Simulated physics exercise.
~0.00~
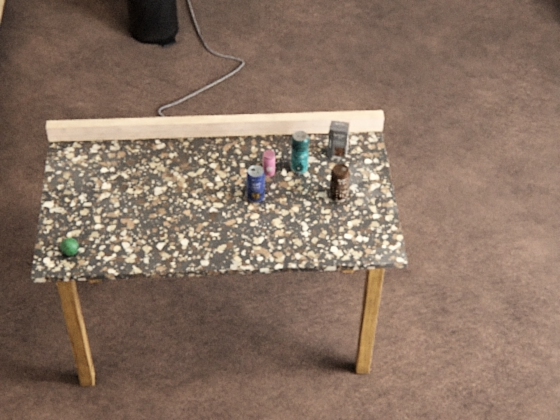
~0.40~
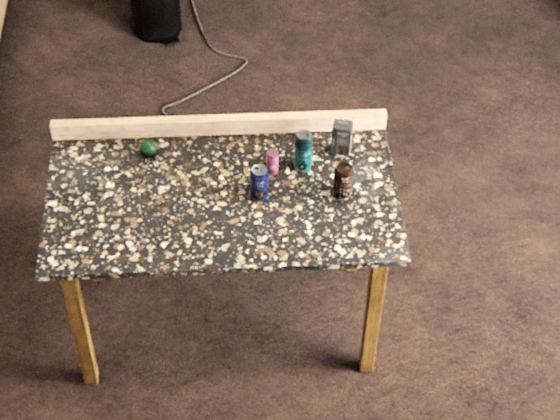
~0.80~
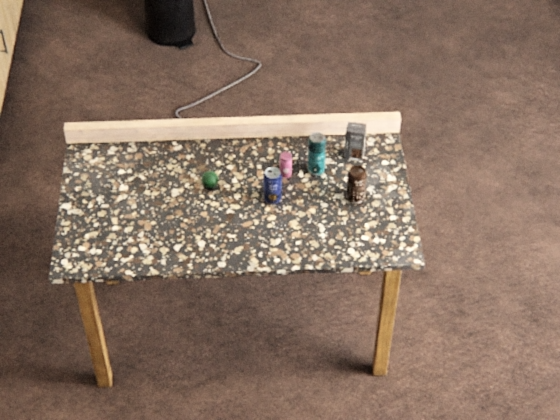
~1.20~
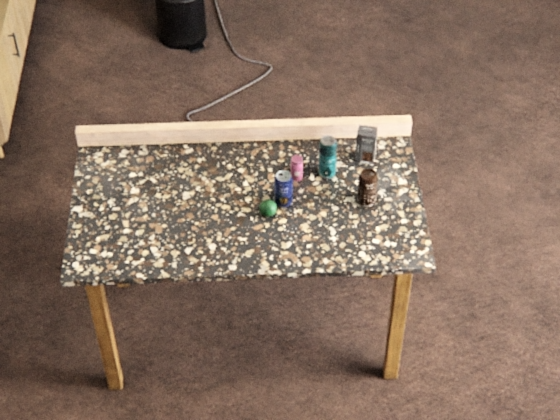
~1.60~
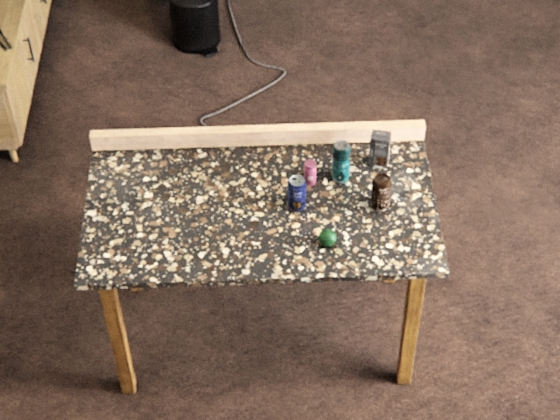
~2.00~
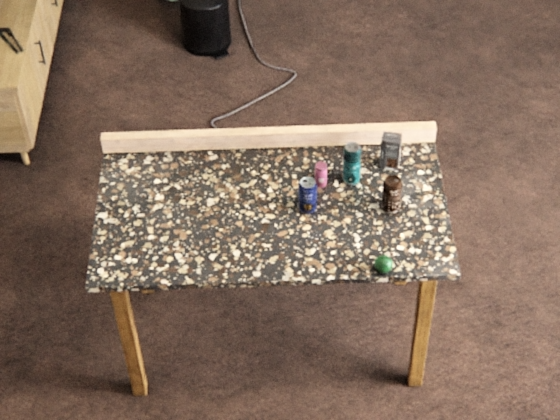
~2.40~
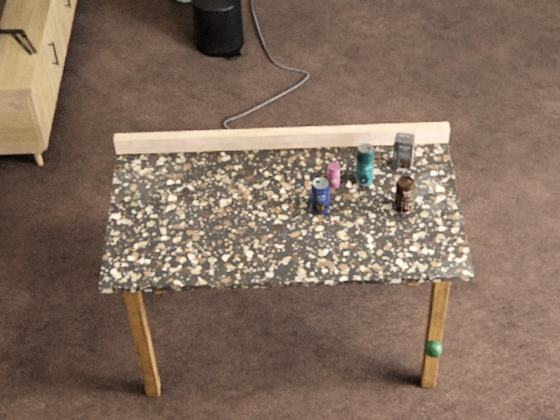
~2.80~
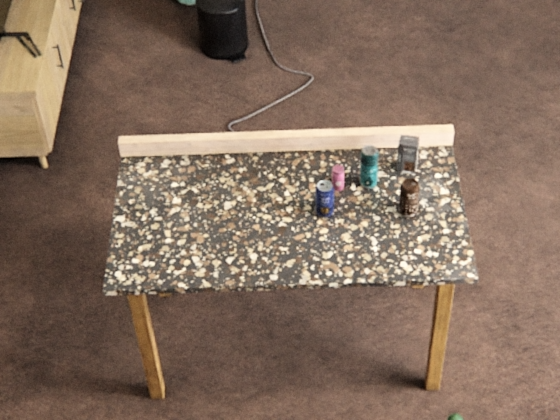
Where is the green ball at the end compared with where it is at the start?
At the start the green ball is on the tabletop by the near left corner. At the end it is off the table, below the near edge toward the right, at the bottom of the view.
